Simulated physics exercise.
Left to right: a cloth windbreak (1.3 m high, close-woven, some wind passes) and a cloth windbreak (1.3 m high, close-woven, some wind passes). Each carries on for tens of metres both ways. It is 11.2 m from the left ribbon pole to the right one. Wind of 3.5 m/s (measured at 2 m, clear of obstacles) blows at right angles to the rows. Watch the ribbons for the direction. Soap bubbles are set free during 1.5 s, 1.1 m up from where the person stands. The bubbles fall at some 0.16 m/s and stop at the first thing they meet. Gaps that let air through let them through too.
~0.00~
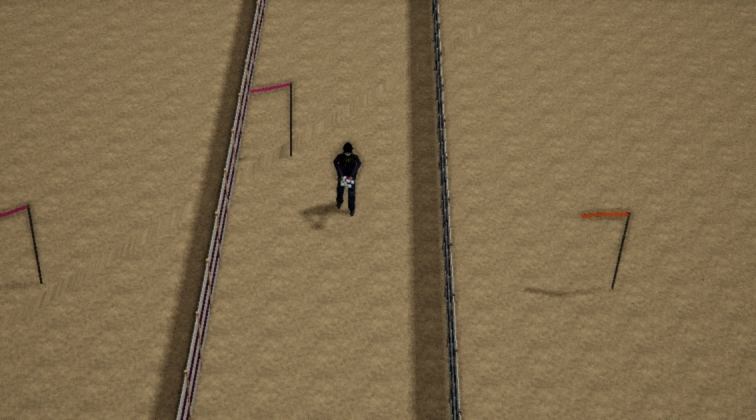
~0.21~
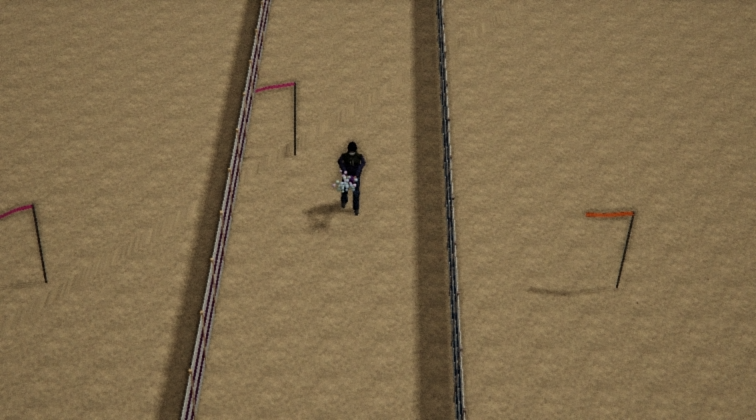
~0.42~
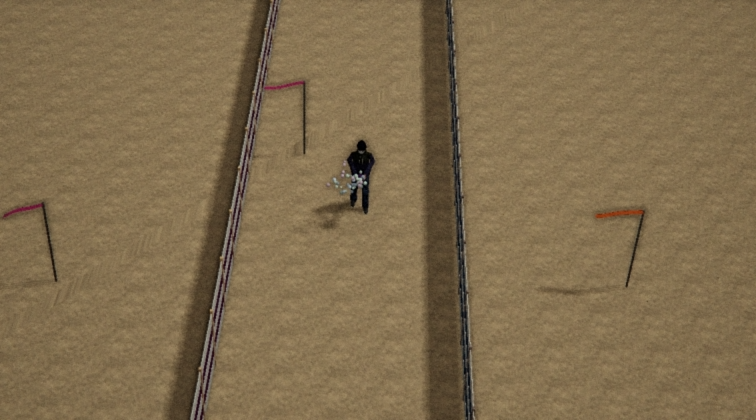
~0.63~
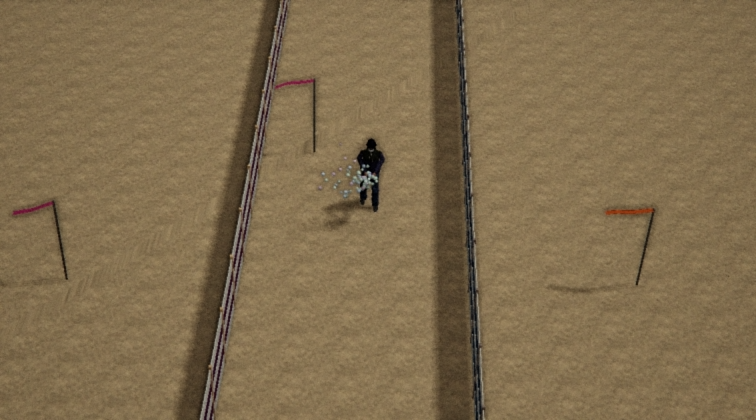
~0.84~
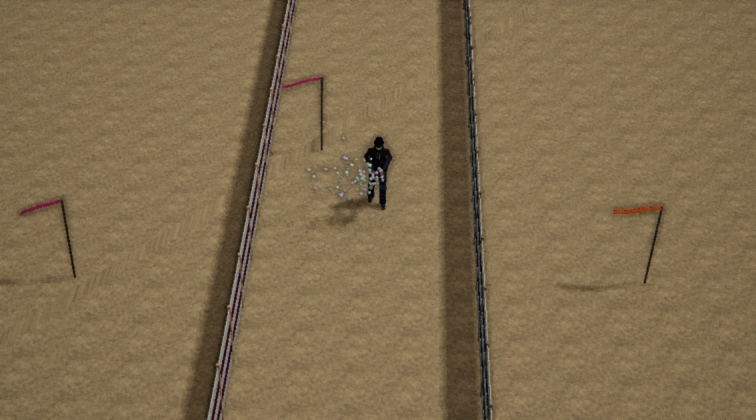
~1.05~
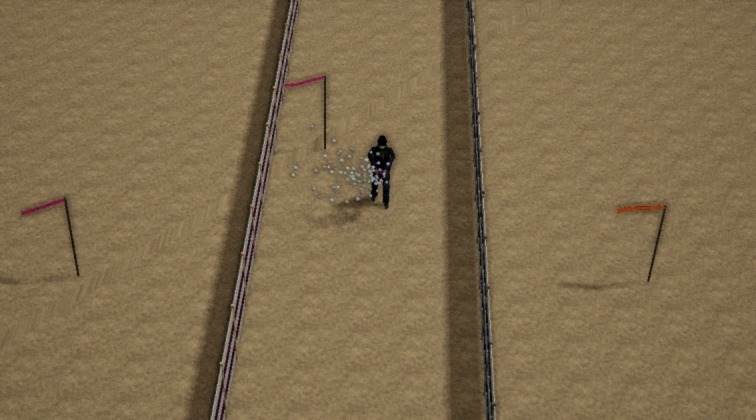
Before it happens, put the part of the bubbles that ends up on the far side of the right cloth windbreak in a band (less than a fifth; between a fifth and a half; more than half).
The share that finishes beyond it is under a fifth.
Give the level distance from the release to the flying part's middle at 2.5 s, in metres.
Roughly 1.5 m.
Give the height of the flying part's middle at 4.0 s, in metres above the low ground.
Roughly 1.0 m up.
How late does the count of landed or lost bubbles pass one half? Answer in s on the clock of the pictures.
At about 10.0 s.
After 2.5 s, 100 % is in the air or yet to come; 0 % is beyond the right cloth windbreak; the middle of what still flies is 1.2 m above the low ground, near (307, 171).
After 4.0 s, 97 % is in the air or yet to come; 0 % is beyond the right cloth windbreak; the middle of what still flies is 1.1 m above the low ground, near (242, 170).
After 8.0 s, 69 % is in the air or yet to come; 0 % is beyond the right cloth windbreak.
After 20.0 s, 6 % is in the air or yet to come; 0 % is beyond the right cloth windbreak.
After 45.0 s, 0 % is in the air or yet to come; 0 % is beyond the right cloth windbreak.
